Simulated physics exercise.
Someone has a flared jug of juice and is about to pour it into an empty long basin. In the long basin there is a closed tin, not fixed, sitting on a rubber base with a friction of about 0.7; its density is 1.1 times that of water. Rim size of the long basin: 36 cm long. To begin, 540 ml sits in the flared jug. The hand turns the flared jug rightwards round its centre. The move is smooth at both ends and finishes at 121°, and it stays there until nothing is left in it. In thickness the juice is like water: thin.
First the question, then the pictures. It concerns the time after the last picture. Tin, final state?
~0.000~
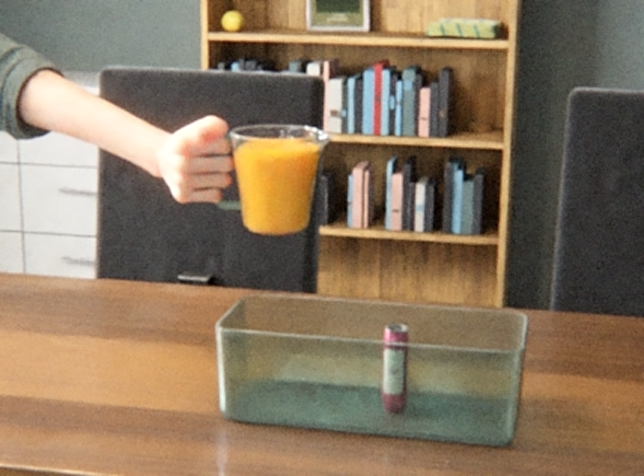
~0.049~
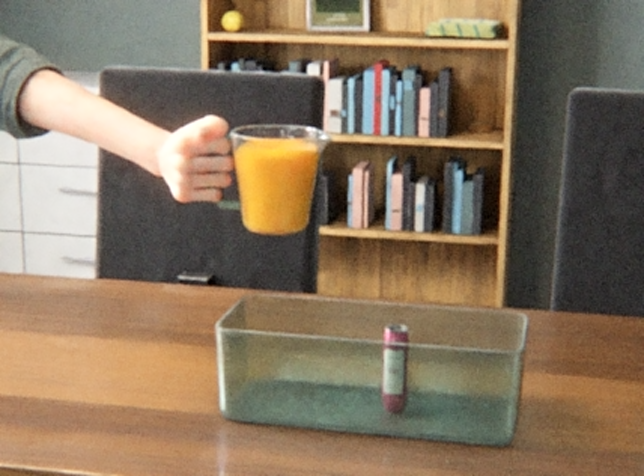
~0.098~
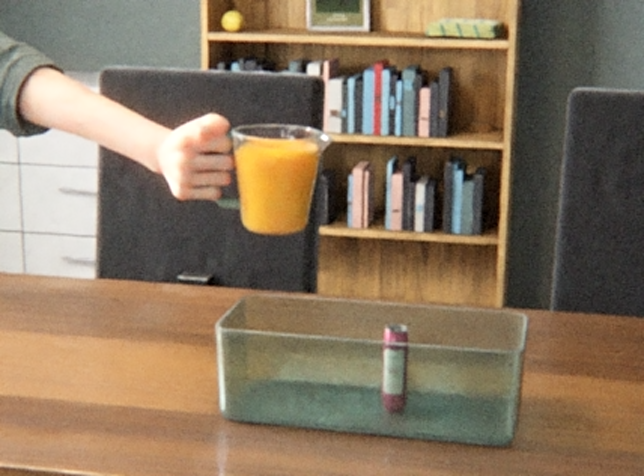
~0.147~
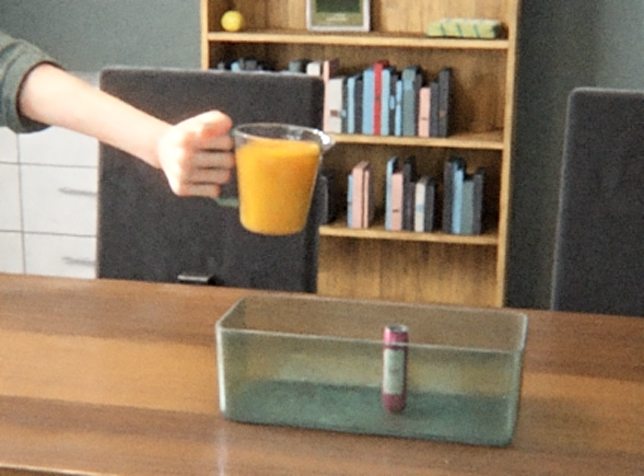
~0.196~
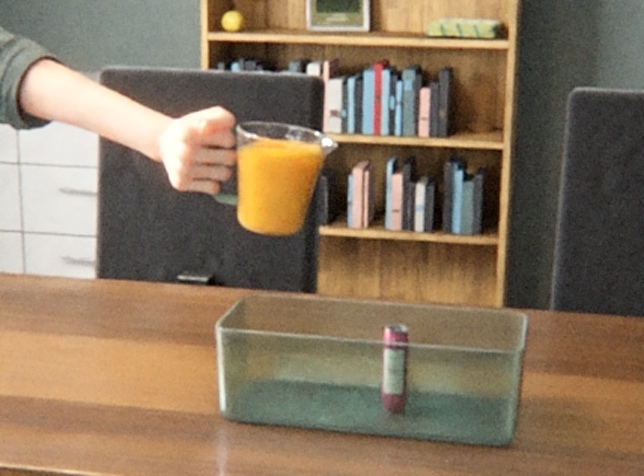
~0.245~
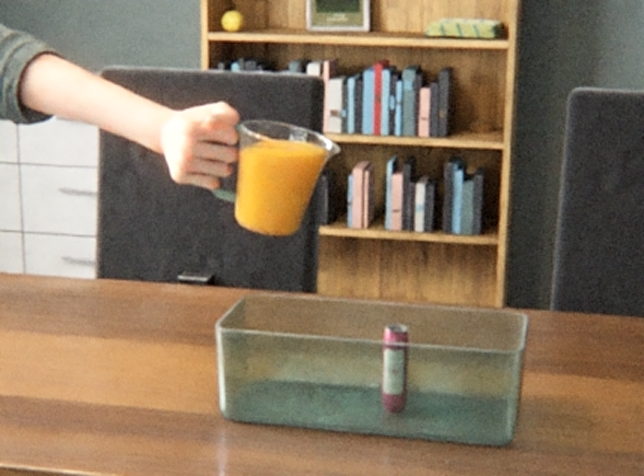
It tumbles.
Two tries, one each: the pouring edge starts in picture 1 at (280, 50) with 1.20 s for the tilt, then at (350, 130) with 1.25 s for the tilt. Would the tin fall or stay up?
Run one: It does not tip. Run two: It tumbles.
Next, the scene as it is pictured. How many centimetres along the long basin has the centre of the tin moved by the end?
Roughly 9.0 cm.
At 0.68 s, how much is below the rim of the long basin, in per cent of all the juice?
About 8 per cent.
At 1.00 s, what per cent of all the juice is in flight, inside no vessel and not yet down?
Close to 16 per cent.
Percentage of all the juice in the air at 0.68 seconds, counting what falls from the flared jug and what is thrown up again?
Share: Roughly 24 per cent.
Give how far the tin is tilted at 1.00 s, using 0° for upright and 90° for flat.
Tilt: Around 0°.
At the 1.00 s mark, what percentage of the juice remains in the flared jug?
Roughly 7 percent remains.
Then, 0.68 s in, the tilt is 73° and 68 per cent is still to pour; the tin stands where it began.
Then, 1.00 s in, the tilt is 113° and 7 per cent is still to pour; the tin stands 2 cm from where it began.
Then, 1.34 s in, the tilt is 121° and 0 per cent is still to pour; the tin lies on its side.
Then, 1.70 s in, the tilt is 121° and 0 per cent is still to pour; the tin lies on its side.
Finally, the tin lies on its side.
